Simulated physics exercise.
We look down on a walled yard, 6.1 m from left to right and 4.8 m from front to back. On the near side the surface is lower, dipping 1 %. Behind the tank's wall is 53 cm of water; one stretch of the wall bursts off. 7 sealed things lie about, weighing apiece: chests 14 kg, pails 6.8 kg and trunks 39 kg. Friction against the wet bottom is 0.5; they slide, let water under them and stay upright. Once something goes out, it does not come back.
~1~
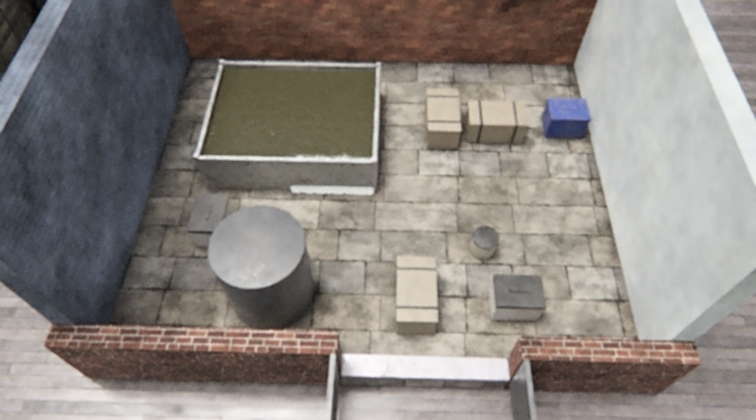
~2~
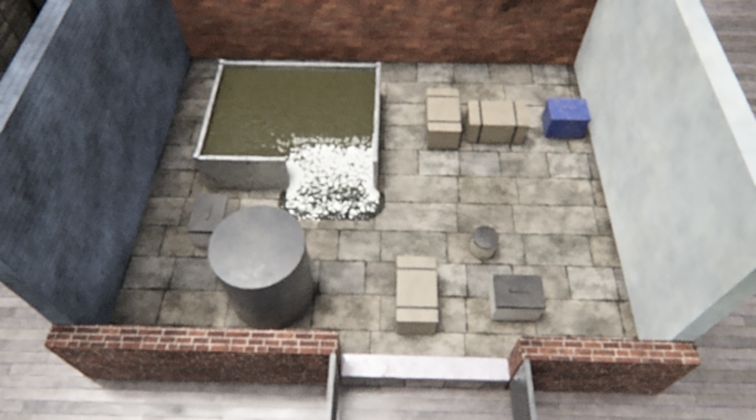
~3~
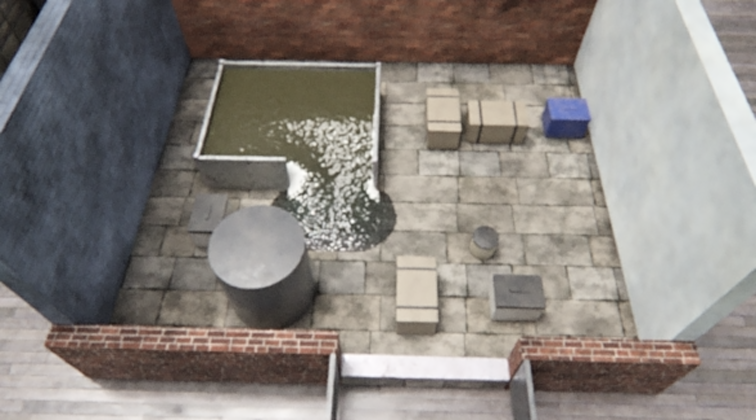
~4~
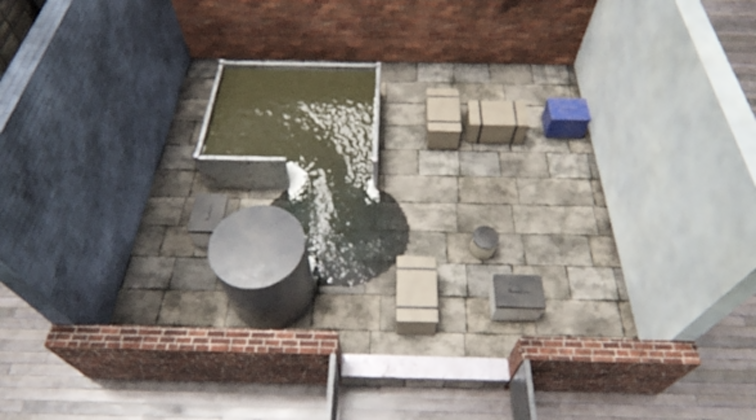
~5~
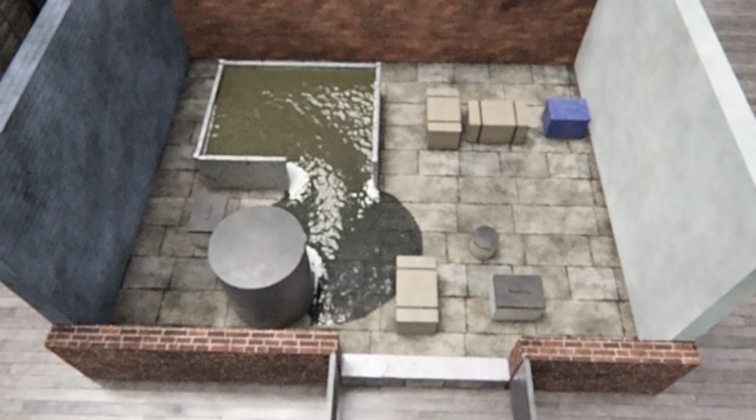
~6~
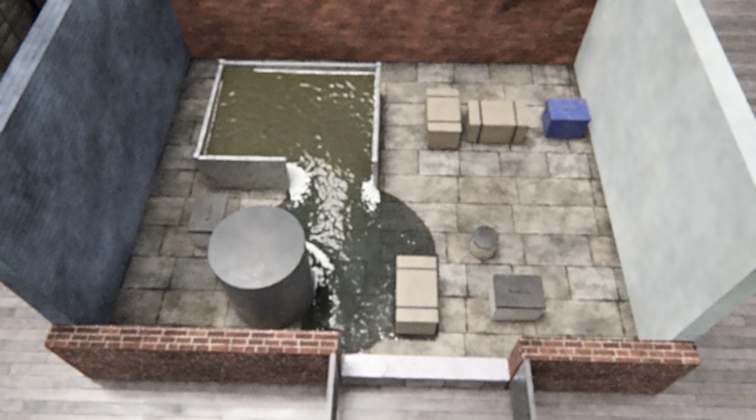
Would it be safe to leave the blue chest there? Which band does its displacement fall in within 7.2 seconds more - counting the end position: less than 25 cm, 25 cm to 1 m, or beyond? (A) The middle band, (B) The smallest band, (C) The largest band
The answer is B.
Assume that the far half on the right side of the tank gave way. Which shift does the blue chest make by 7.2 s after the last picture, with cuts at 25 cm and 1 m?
Note: Blue chest swept well away.
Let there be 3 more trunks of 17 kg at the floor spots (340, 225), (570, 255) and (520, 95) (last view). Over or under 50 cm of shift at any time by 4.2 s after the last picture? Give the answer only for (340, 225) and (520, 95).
So that's across the line and then behind the line.
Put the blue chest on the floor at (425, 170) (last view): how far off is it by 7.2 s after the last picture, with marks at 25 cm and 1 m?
Outcome: It sits still.
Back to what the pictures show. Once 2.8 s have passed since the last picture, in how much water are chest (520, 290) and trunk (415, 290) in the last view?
About 9 and 12 cm.
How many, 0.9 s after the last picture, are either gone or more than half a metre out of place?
0.
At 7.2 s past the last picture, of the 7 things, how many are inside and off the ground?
It comes to 0.
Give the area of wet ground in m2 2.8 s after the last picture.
Somewhere around 17 m2, roughly.
Then, 0.9 s after the last picture the blue chest is near (569, 109), 0.0 m from its start, aground; 0 of 7 are out; 0 afloat.
Then, 2.8 s after the last picture the blue chest is near (569, 109), 0.0 m from its start, aground; 0 of 7 are out; 2 afloat.
Then, 4.8 s after the last picture the blue chest is near (569, 109), 0.0 m from its start, aground; 0 of 7 are out; 0 afloat.
Then, 7.2 s after the last picture the blue chest is near (569, 109), 0.0 m from its start, aground; 0 of 7 are out; 0 afloat.
